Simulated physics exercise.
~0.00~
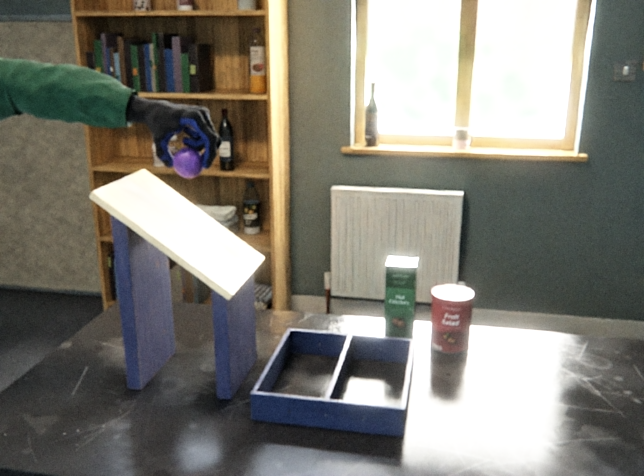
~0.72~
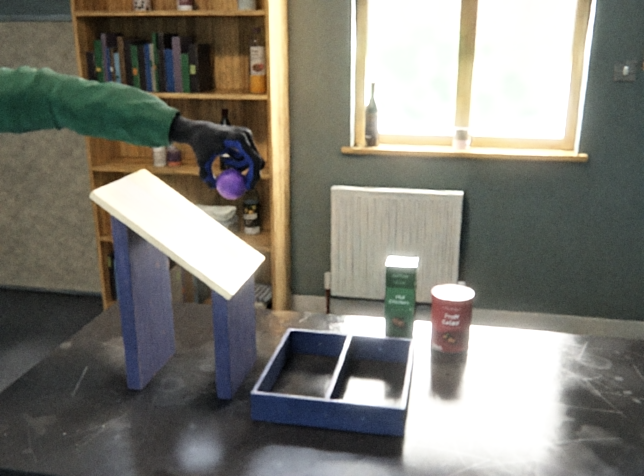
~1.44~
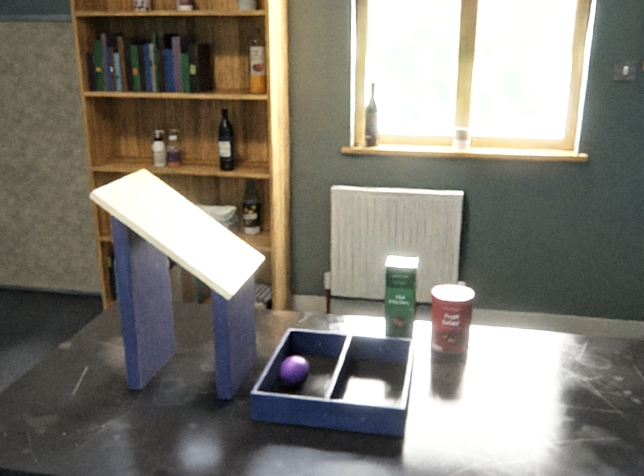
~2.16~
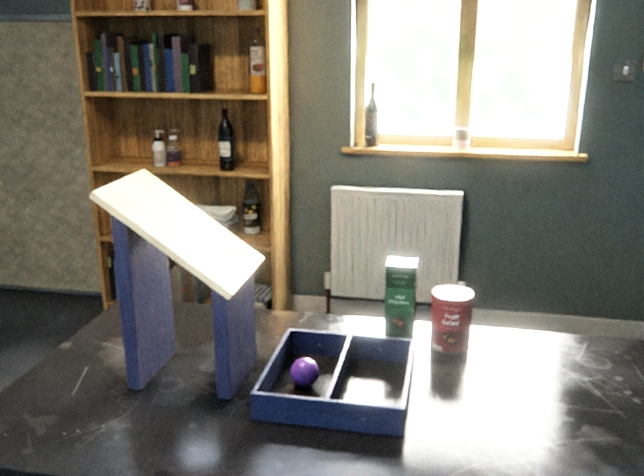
In a room with a bookshelf, a radiator and a bright window, a still camera looks across a dark, shiny table. A pale board slopes down to the right on two blue supports, beside a blue tray split into two bays, with a green carton and a red tin behind it. A dark-gloved hand in a green sleeve holds a purple onion above the board, then carries it right and slightly down. Next, the hand is gone and the onion is in the nearer bay, beside the board. It shifts slightly right and ends there, the carton and tin unmoved.
